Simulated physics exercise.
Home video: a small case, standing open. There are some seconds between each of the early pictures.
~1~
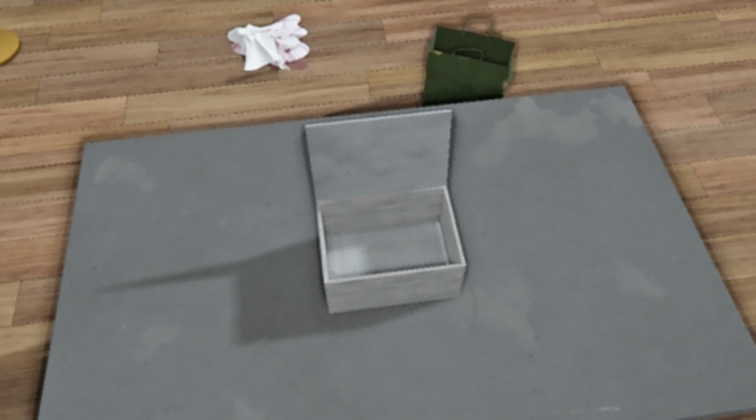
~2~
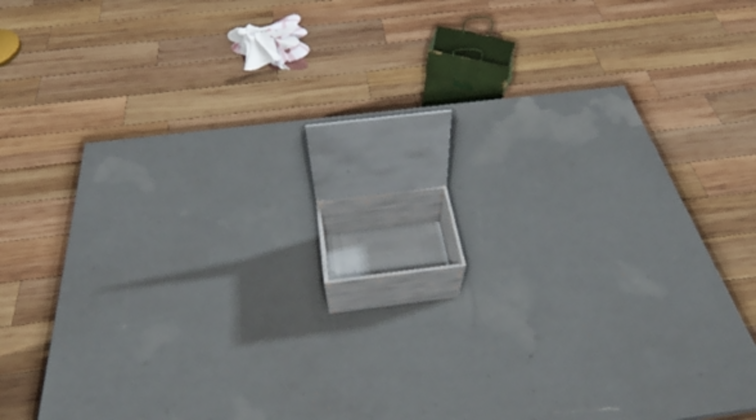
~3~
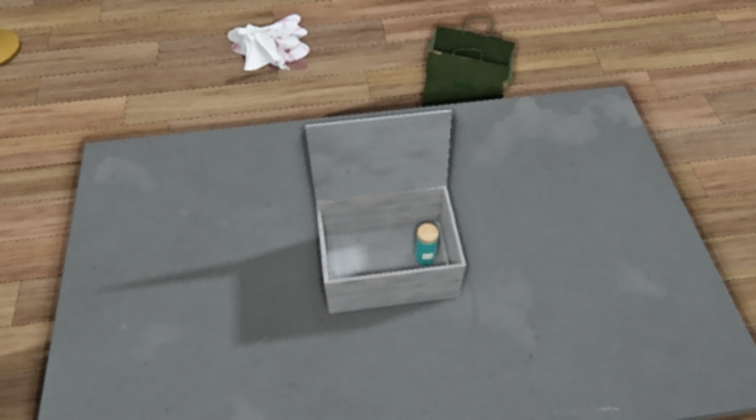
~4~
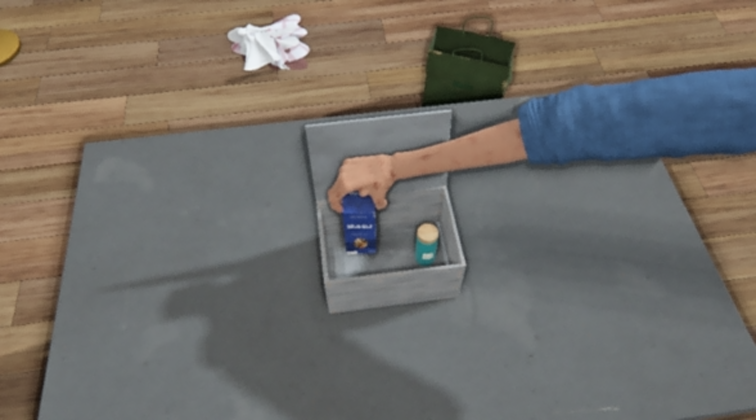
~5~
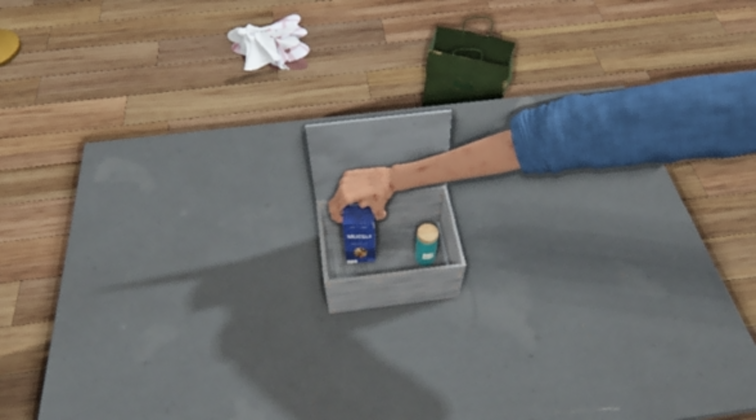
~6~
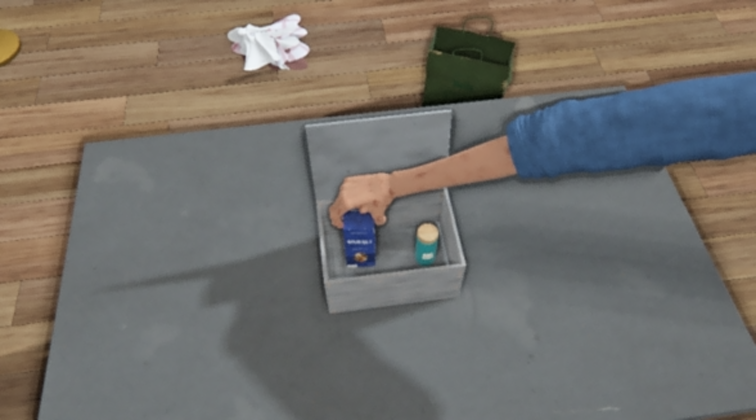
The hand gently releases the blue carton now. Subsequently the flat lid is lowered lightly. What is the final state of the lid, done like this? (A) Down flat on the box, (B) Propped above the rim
The answer is B.
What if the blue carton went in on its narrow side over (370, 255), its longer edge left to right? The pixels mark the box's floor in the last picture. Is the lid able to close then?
Lid down.
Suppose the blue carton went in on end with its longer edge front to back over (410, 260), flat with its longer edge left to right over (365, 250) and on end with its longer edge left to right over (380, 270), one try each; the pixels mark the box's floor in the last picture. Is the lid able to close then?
The first time the lid goes down fully, the second time it goes down fully, and the third time it can't shut.
Then, 1.00 s after the last picture, lid starting down.
Then, 1.30 s after the last picture, lid 78° above the rim.
Then, 1.50 s after the last picture, lid 65° above the rim.
Then, 1.70 s after the last picture, lid 51° above the rim.
At rest, lid 44° above the rim; both in place. Seen from the same camera at the end, blue carton near (360, 236).
